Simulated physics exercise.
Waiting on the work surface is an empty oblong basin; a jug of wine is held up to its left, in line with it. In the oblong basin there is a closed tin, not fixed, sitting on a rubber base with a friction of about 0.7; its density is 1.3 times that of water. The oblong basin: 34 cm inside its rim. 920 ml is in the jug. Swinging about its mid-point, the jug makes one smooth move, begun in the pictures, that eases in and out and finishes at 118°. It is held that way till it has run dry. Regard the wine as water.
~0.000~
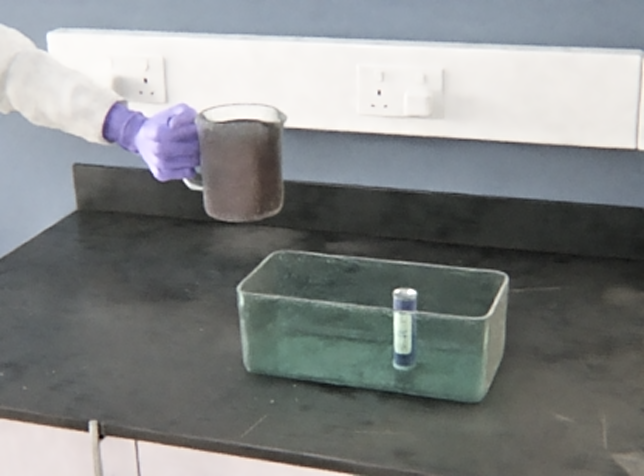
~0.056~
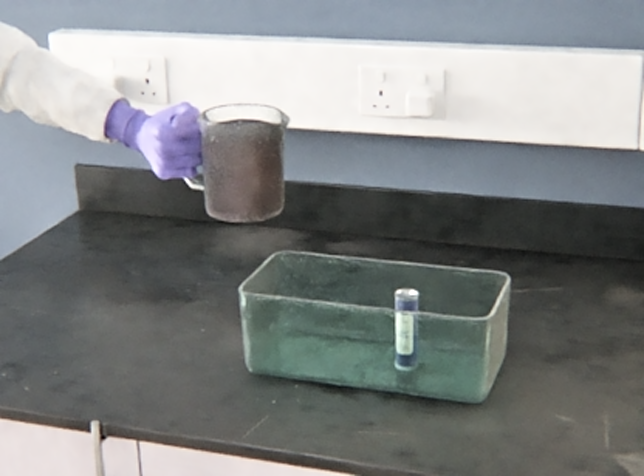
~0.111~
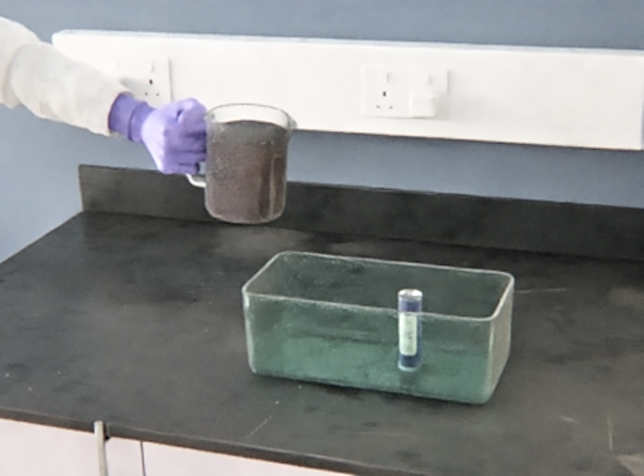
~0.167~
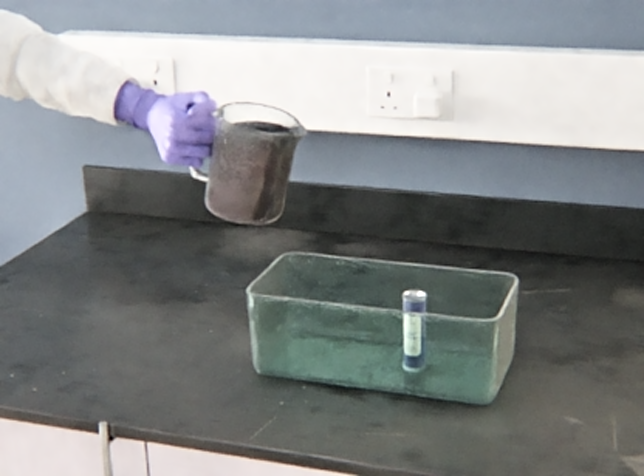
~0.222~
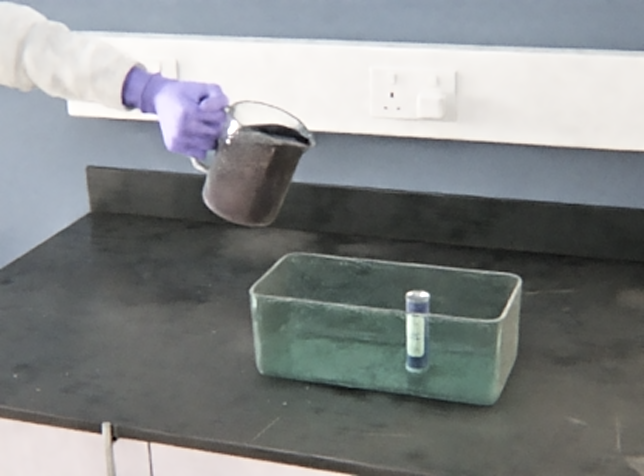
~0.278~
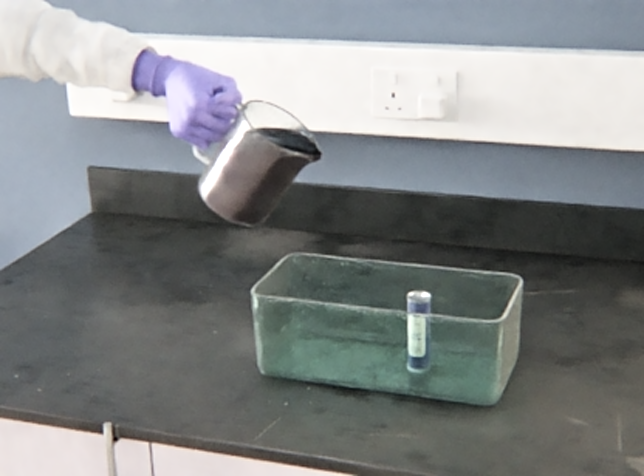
At the start, a purple-gloved hand holds a jug of dark liquid upright above a worktop, to the left of an oblong glass basin with a small closed tin standing inside. The hand then tilts the jug steadily to the right, and the liquid shifts up to its lowered rim.
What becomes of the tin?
The tin keeps upright.
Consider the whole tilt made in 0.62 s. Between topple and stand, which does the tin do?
The tin stays up.
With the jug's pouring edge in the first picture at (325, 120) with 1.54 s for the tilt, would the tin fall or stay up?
Then the tin comes down.
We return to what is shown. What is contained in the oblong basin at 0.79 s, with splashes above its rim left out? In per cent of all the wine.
Near 80 per cent of the total.
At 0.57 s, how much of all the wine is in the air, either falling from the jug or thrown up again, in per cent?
I'd put it at about 26 percent.
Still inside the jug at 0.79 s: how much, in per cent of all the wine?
About 9 percent.
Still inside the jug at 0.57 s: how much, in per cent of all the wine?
About 56 percent.
Then, 0.57 s in, the tilt is 101° and 55 per cent is still to pour; the tin stands where it began.
Then, 0.79 s in, the tilt is 118° and 9 per cent is still to pour; the tin stands where it began.
Then, 1.01 s in, the tilt is 118° and 0 per cent is still to pour; the tin stands where it began.
Then, 1.26 s in, the tilt is 118° and 0 per cent is still to pour; the tin stands where it began.
Finally, the tin stands where it began.
